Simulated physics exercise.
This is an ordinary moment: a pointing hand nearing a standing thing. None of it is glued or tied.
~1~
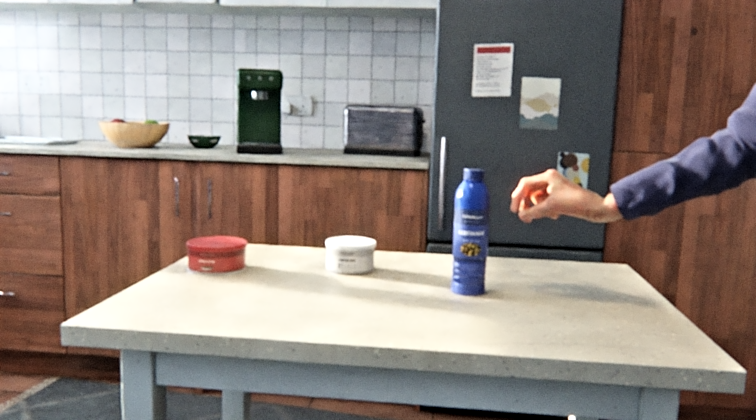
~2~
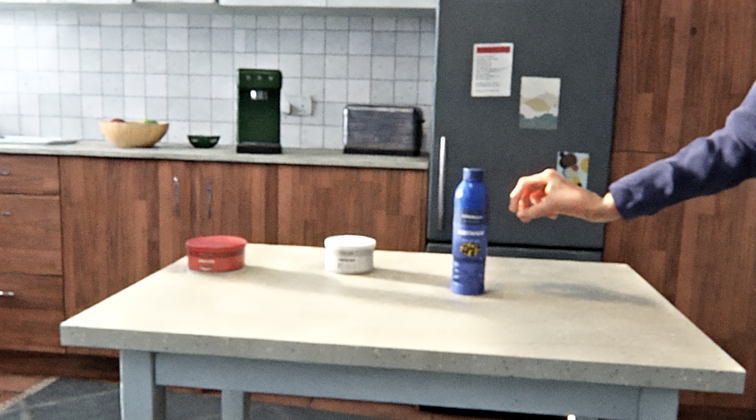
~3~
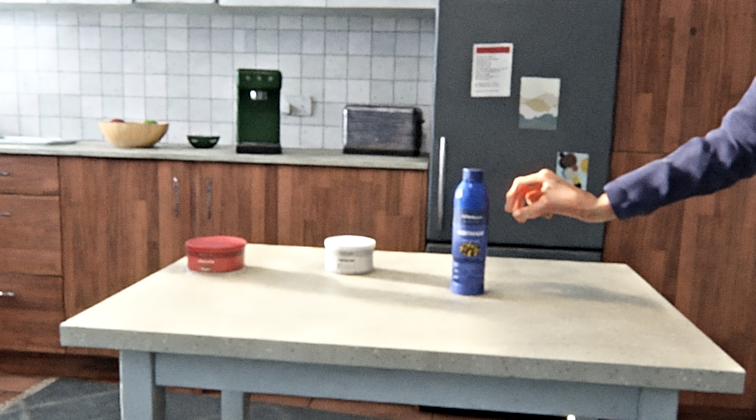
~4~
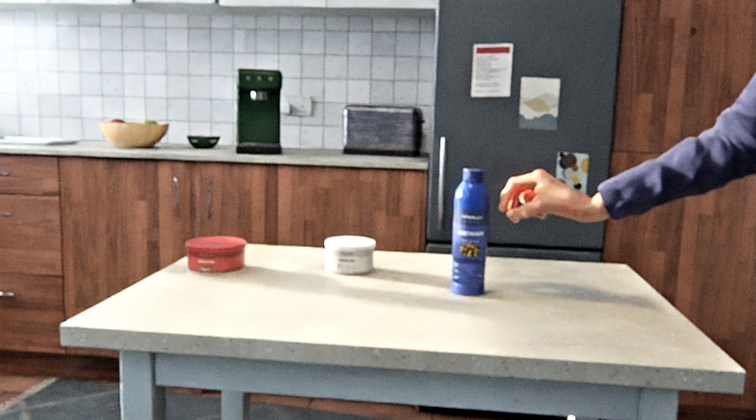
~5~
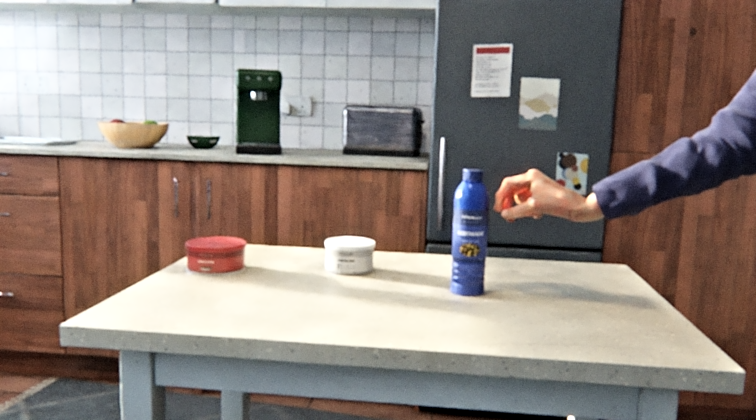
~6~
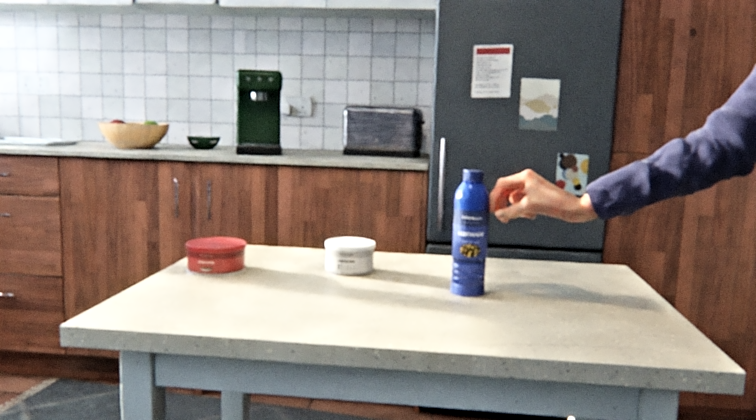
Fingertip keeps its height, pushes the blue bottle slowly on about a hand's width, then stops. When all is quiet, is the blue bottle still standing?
Most likely it goes down.
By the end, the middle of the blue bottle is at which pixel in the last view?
It winds up at roughly (386, 272).
Then, 0.70 s after the last picture, blue bottle tipped 33° from how it was near (434, 232).
Then, 0.90 s after the last picture, blue bottle on its side near (387, 274).
At rest, tipped over on the table, blue bottle. Seen from the same camera at the end, blue bottle near (386, 272).
